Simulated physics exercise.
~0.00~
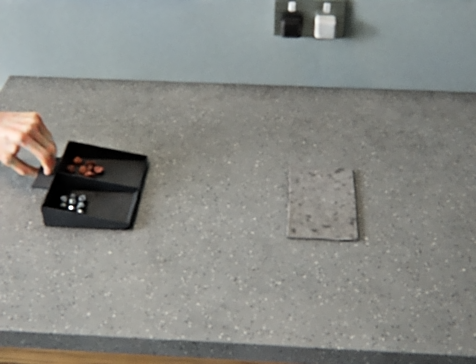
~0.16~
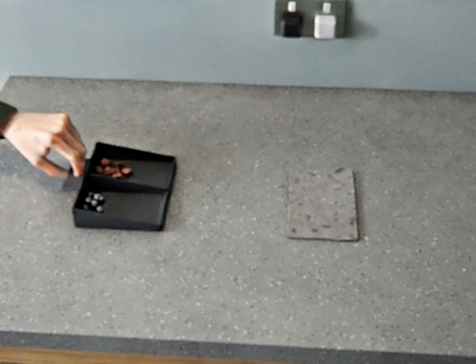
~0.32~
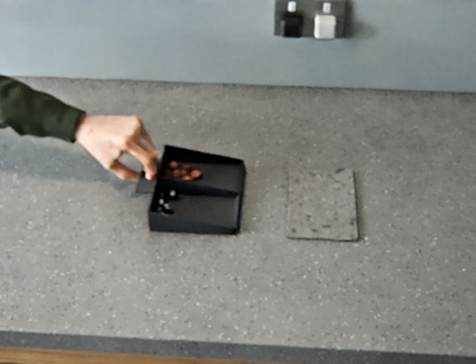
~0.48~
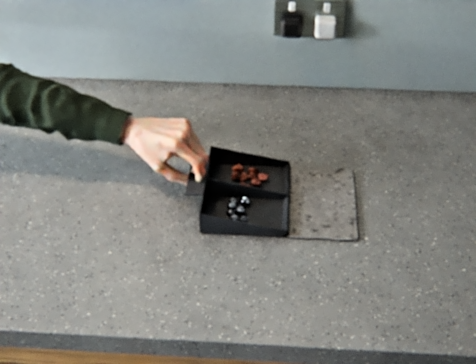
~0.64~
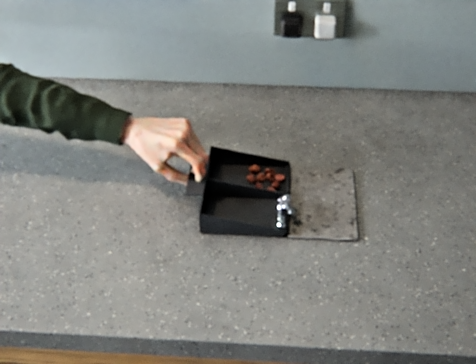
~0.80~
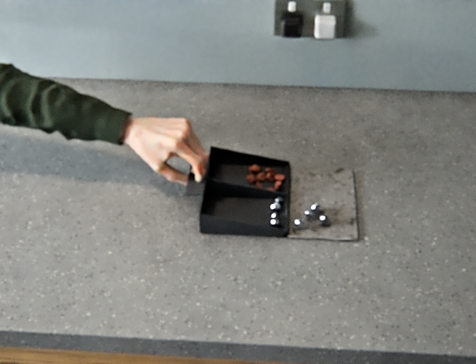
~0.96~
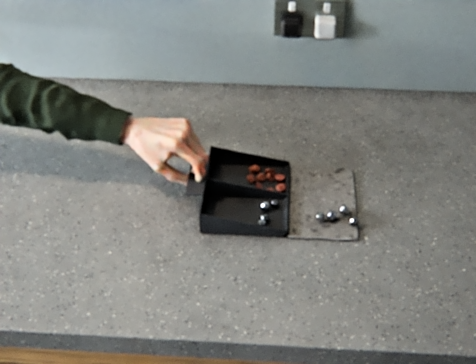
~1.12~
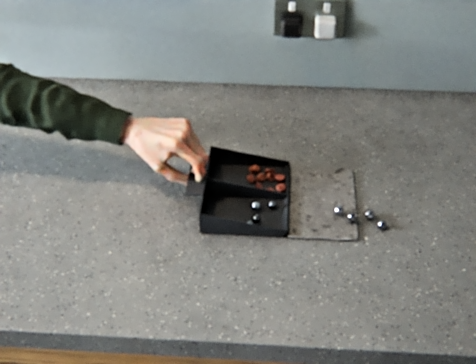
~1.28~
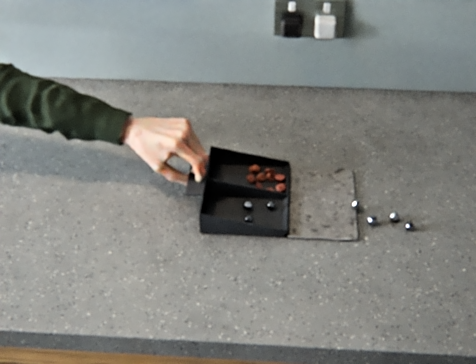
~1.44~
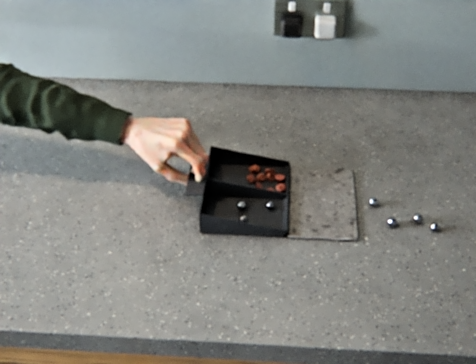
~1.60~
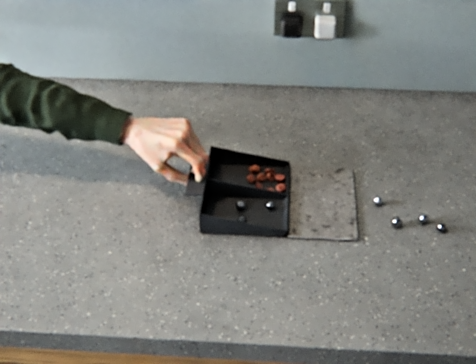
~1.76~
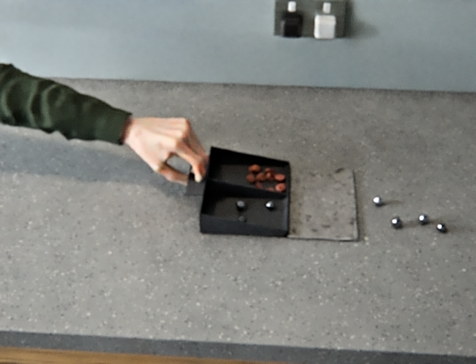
A divided black tray, pushed right by a hand, stops at a slab, spilling some silver balls.
